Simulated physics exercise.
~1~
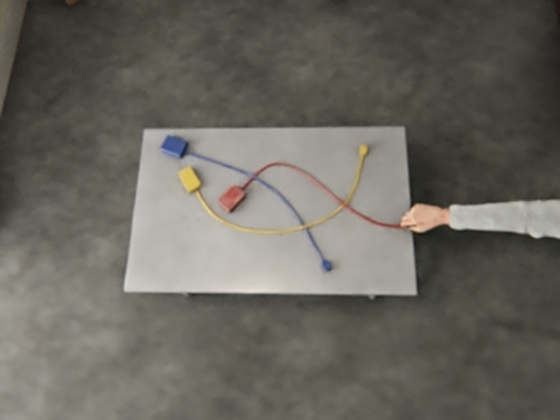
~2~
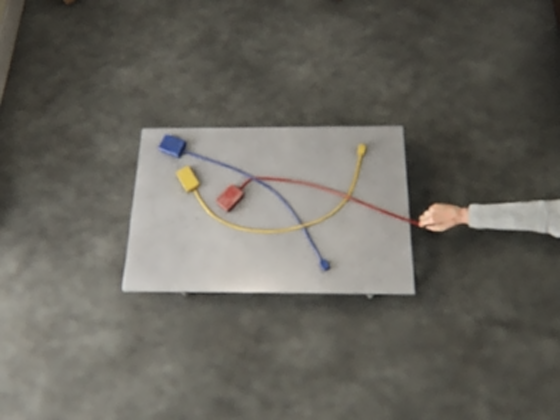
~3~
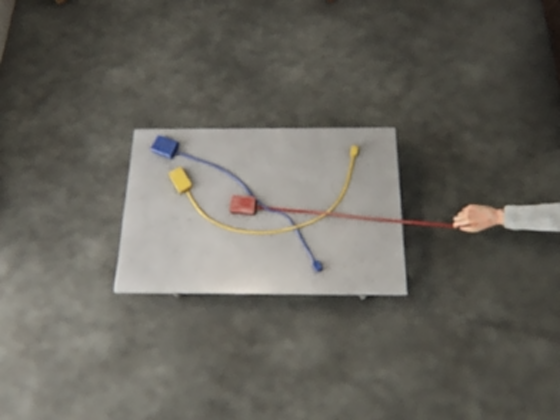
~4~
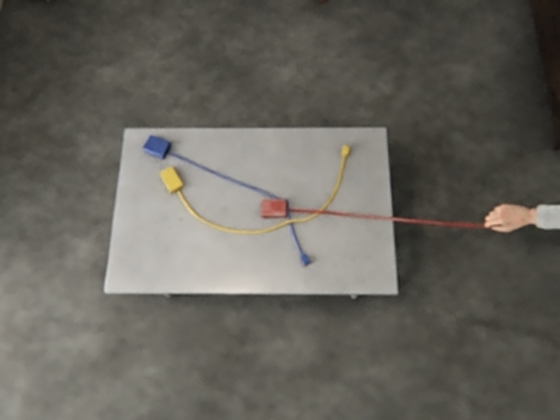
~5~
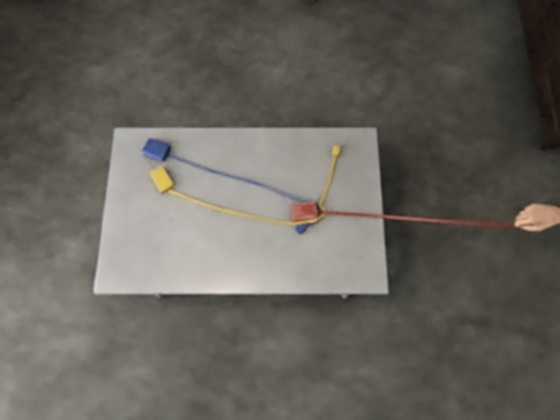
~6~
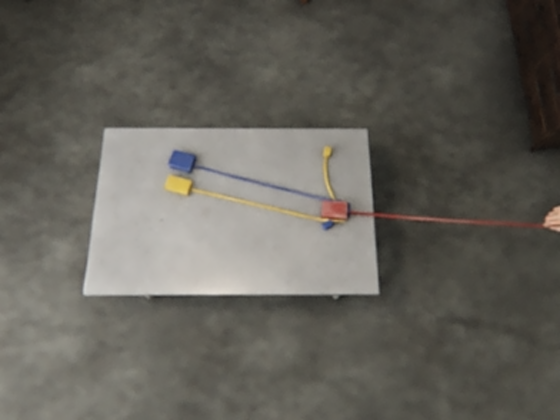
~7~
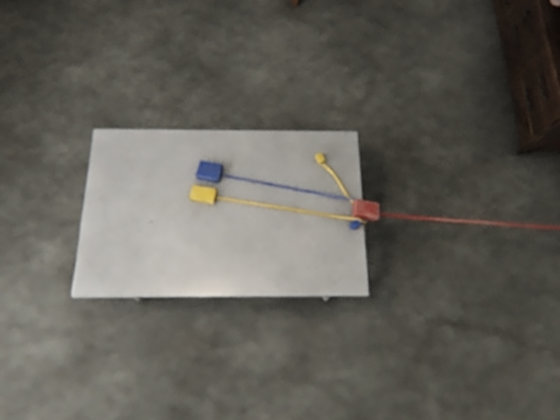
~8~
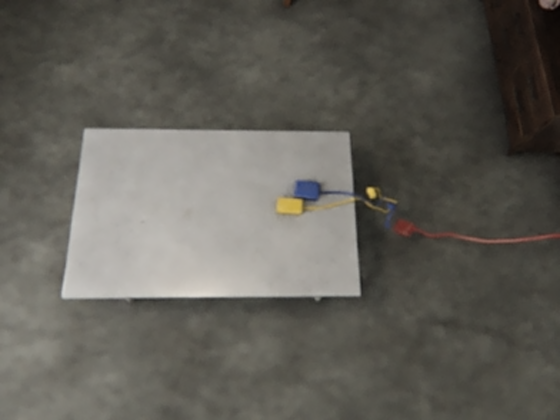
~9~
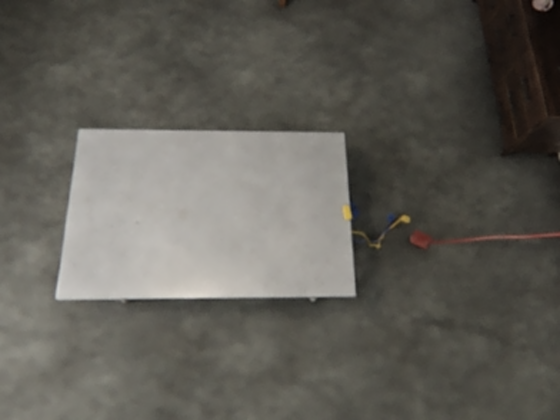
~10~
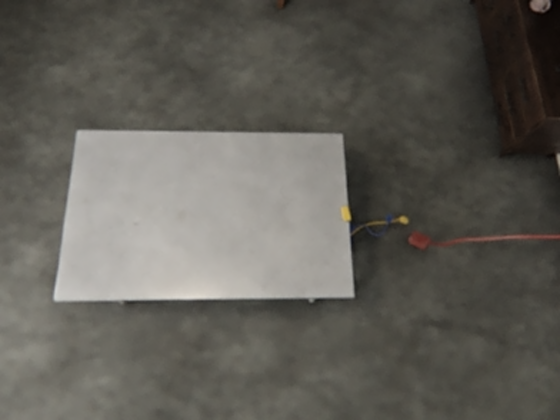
On a pale tabletop above a dark floor, a hand pulls a red cable rightwards, dragging its red charger along, then the crossed blue cable and charger and the yellow ones, until all slide off the right edge, the yellow charger last visible there.
